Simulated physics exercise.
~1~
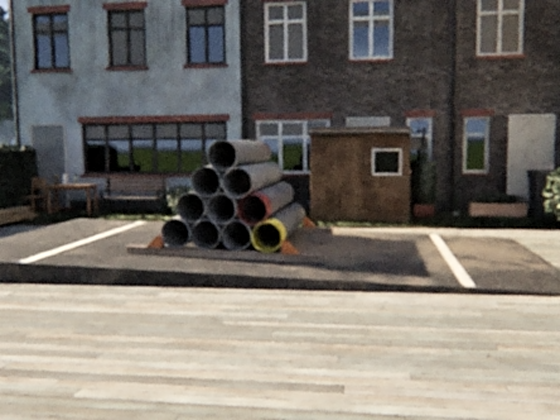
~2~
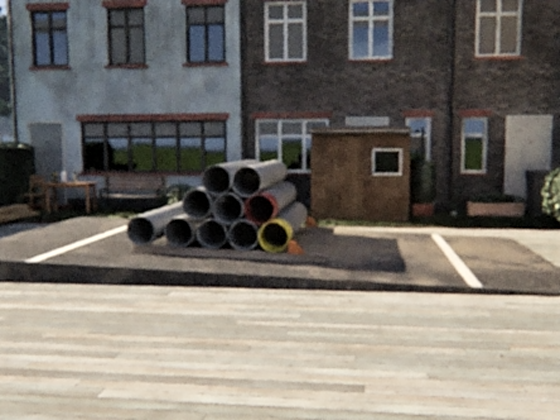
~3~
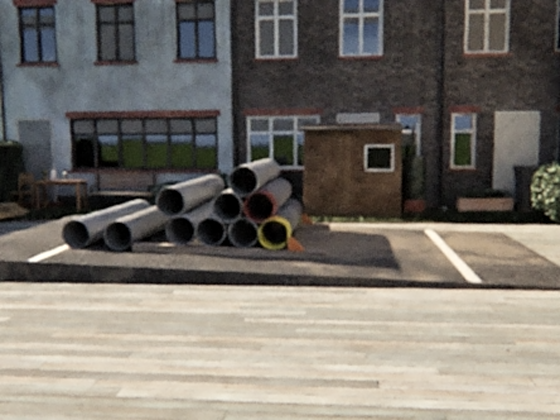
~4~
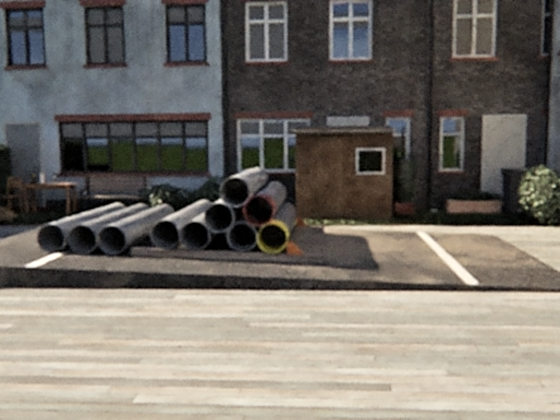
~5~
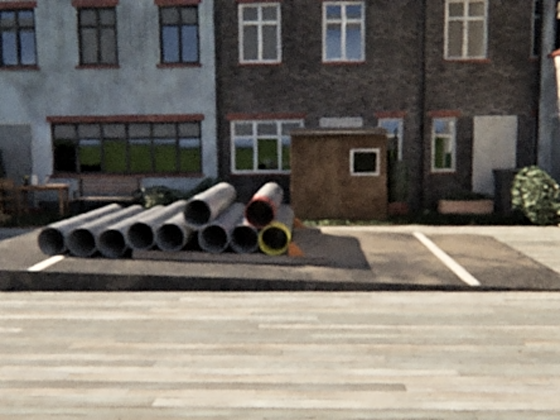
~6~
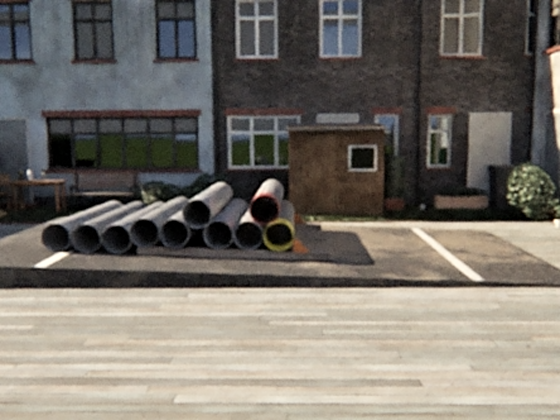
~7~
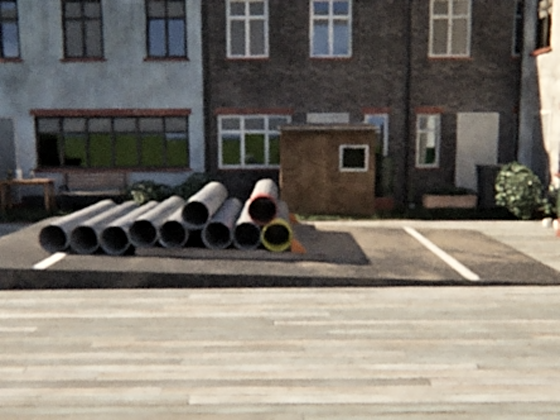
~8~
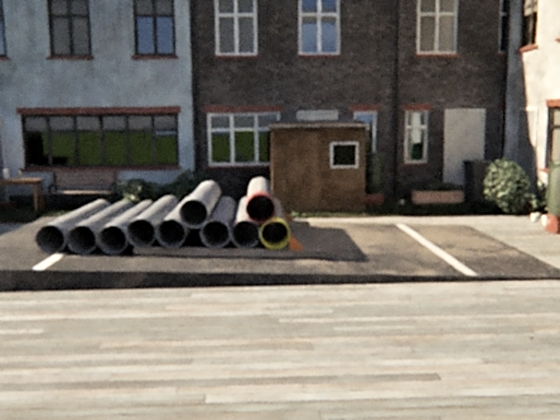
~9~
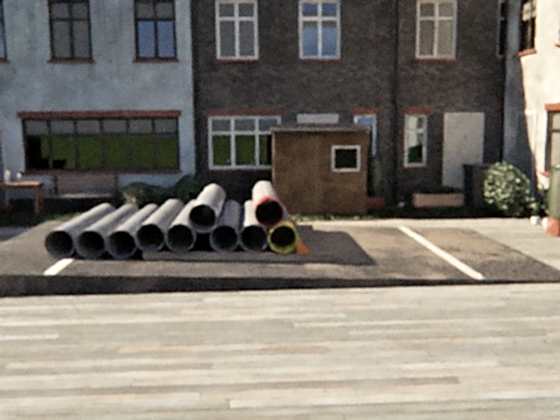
Stacked grey pipes roll down to the left and settle, leaving red resting above yellow.
